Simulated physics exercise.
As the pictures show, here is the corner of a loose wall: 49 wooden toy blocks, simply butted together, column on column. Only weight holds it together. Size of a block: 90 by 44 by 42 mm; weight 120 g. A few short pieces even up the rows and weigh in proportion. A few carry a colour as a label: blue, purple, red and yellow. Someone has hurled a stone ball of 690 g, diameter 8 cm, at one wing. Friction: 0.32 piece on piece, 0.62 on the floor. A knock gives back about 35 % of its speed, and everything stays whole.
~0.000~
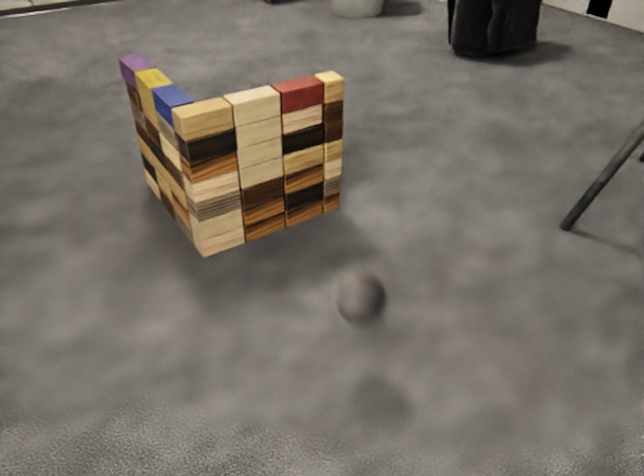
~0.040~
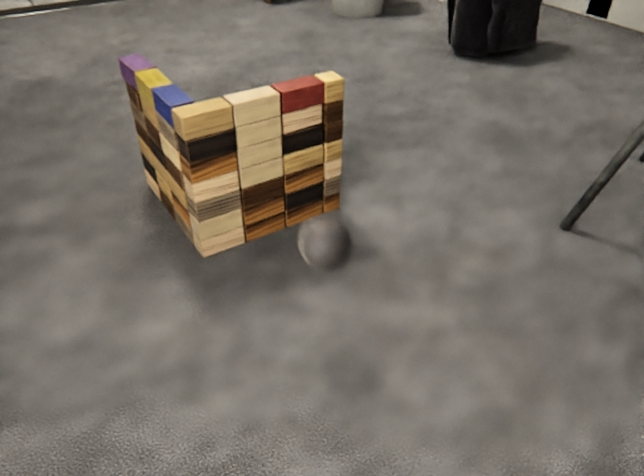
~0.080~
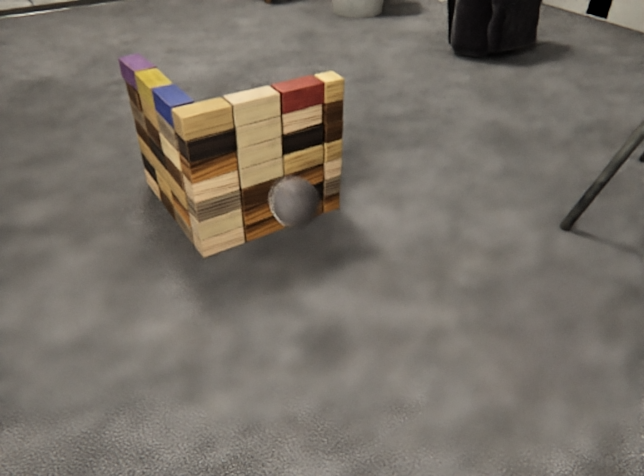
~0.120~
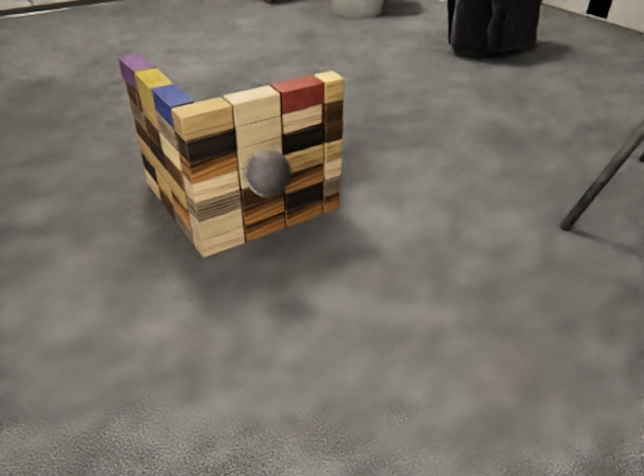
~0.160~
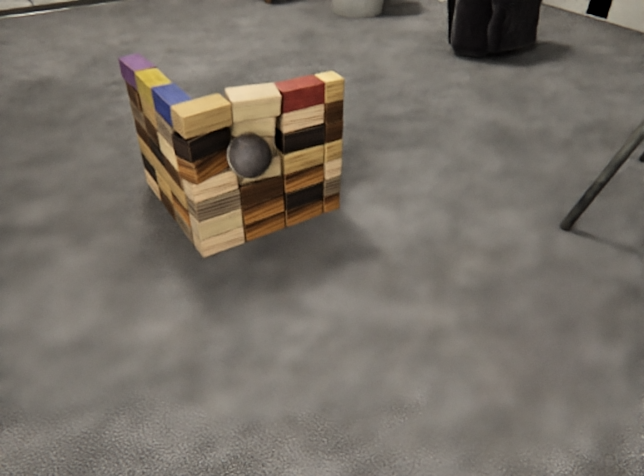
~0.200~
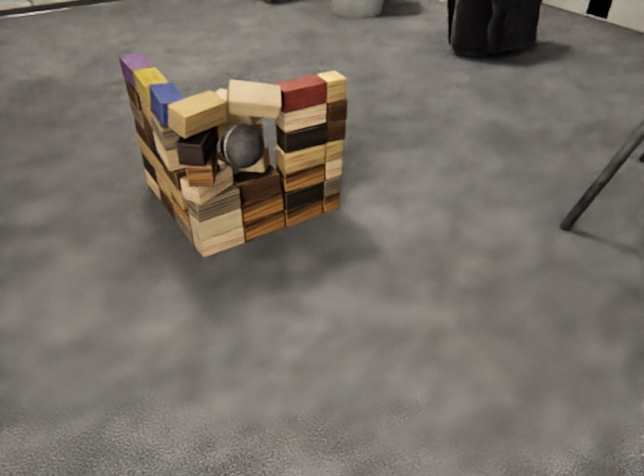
On a grey floor, a round grey ball flew up and leftward into the right-hand side of a small corner wall of wooden blocks, knocking several near the top loose and opening a gap.
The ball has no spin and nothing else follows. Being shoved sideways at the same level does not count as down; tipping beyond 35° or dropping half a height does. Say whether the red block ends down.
In the end the red block holds its level.
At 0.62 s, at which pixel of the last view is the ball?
Around (197, 153).
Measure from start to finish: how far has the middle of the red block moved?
About 1 cm.
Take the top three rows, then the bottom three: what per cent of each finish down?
From the top 30, from the bottom 20 per cent.
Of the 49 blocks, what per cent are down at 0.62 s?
By then 10 per cent.
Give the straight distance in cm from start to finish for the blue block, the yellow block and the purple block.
Blue 50, yellow 2, purple 2.
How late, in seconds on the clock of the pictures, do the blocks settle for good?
Around 1.5 s.
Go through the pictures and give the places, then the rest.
In the first picture (each place is the centre of the face we see best), ball (359, 299) 31 cm from contact, 2.5 m/s; red block (305, 98); purple block (136, 62); blue block (172, 94); all as stacked.
In the second picture, ball (325, 244) 22 cm from contact, 2.4 m/s; red block (305, 98).
In the third picture, ball (295, 202) 13 cm from contact, 2.3 m/s; red block (305, 98).
In the fourth picture, ball (267, 173) 44 mm from contact, 2.2 m/s; red block (305, 98).
In the fifth picture, ball (249, 156) after contact, 1.0 m/s; red block (305, 98); steepest lean 13°, the block at (257, 110); 11 have shifted.
In the sixth picture, ball (242, 146) after contact, 0.9 m/s; red block (306, 98) moved 5 mm; blue block (167, 92) tilted 7°; yellow block (150, 76) moved 8 mm; steepest lean 37°, the block at (254, 111); 1 of the 49 blocks down, 31 disturbed in all.
By 0.32 s, ball still moving; 4 of the 49 blocks down; red block moved 8 mm; blue block tilted 4°.
By 0.62 s, ball still moving; 4 of the 49 blocks down; red block moved 7 mm; blue block tilted 12°.
By 0.96 s, ball still moving; 13 of the 49 blocks down; red block moved 7 mm; blue block tilted 65°, 16 cm lower.
When it is over (1.6 s), ball rolling away; 13 of the 49 blocks down; red block moved 7 mm; blue block upside down; yellow block moved 14 mm. In pixels of the last frame, middles, red block near (301, 93).
